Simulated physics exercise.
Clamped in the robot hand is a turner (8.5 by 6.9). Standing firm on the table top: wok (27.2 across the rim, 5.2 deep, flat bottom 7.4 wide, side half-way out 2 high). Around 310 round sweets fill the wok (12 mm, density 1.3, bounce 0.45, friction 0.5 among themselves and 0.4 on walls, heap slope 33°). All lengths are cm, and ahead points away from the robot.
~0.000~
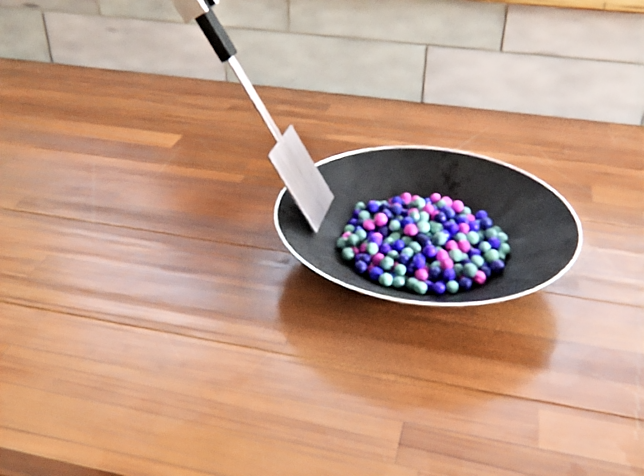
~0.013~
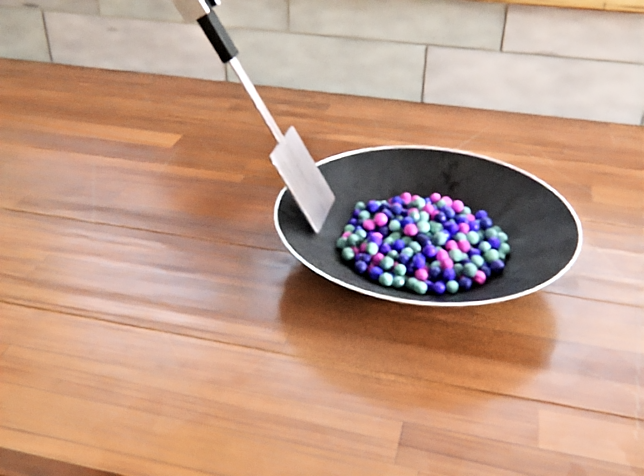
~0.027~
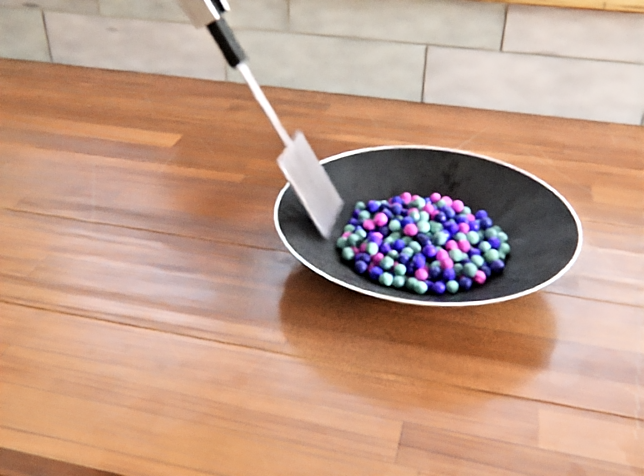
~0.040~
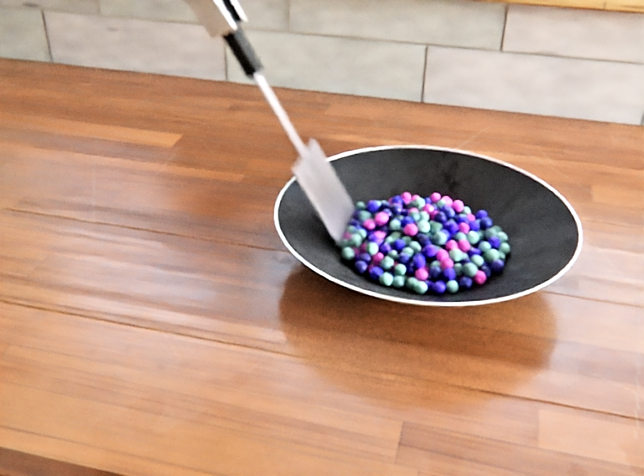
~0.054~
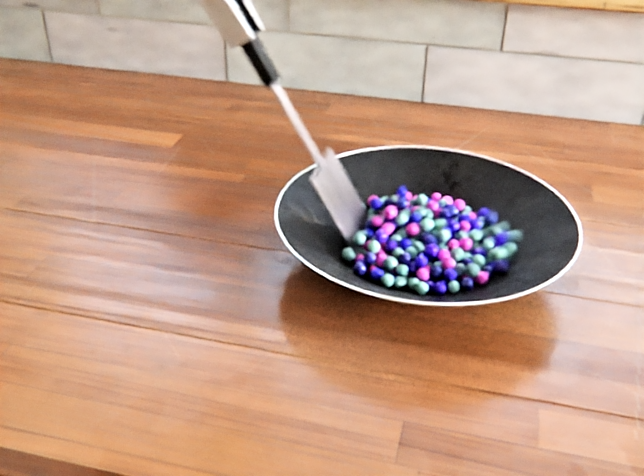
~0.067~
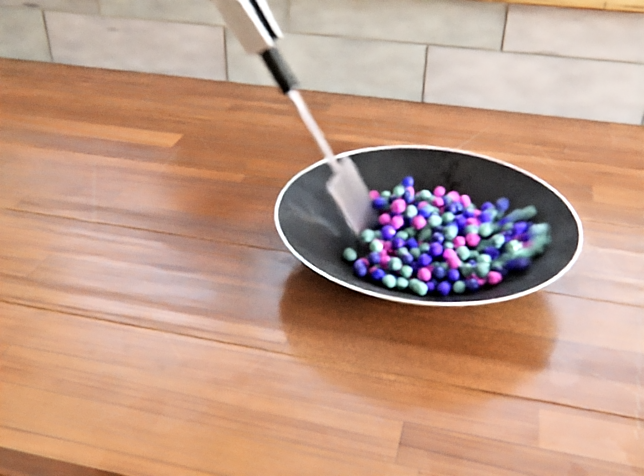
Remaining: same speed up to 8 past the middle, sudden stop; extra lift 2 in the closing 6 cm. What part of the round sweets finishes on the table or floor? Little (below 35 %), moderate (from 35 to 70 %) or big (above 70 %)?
On the table or floor the share is moderate, from 35 to 70 %.
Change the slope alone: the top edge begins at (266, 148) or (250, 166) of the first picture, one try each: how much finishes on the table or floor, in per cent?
Some 45 and 45 per cent.
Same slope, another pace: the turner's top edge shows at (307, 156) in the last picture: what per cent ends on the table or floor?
Some 20 per cent.
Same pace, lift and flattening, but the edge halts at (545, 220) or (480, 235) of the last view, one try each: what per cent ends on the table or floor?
About 55 and 30 per cent.
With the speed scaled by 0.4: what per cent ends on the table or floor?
About 15 per cent.
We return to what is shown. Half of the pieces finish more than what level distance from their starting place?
Roughly 13 cm.
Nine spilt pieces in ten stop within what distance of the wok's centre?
About 90 cm.
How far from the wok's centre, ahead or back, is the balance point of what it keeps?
Roughly 3.0 cm ahead.
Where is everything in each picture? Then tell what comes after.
In the first frame, turner top edge at (280, 140), sloping 59°; upper third of the load around (420, 233), from x 345 to 505, top at y 200; 307 in the wok.
In the second frame, turner top edge at (281, 141), sloping 59°; upper third of the load around (420, 233), from x 345 to 505, top at y 200.
In the third frame, turner top edge at (289, 146), sloping 59°; upper third of the load around (420, 233), from x 345 to 505, top at y 200.
In the fourth frame, turner top edge at (304, 155), sloping 59°; upper third of the load around (420, 232), from x 345 to 505, top at y 200.
In the fifth frame, turner top edge at (321, 164), sloping 59°; upper third of the load around (426, 232), from x 350 to 510, top at y 190.
In the sixth frame, turner top edge at (338, 171), sloping 59°; upper third of the load around (440, 229), from x 350 to 540, top at y 185; 307 in the wok.
By 0.10 s, sloping 59°, highest piece 8 above the table; 299 in the wok, 8 on the blade or in flight.
By 0.13 s, sloping 59°, highest piece 11 above the table; 279 in the wok, 28 on the blade or in flight.
By 0.35 s, sloping 59°, highest piece 8 above the table; 163 in the wok, 115 on the table or floor, 29 on the blade or in flight.
By 1.40 s, sloping 59°, highest piece 5 above the table; 163 in the wok, 144 on the table or floor.
Final count, 163 in the wok, 144 on the table or floor. That is 47 % on the table or floor.
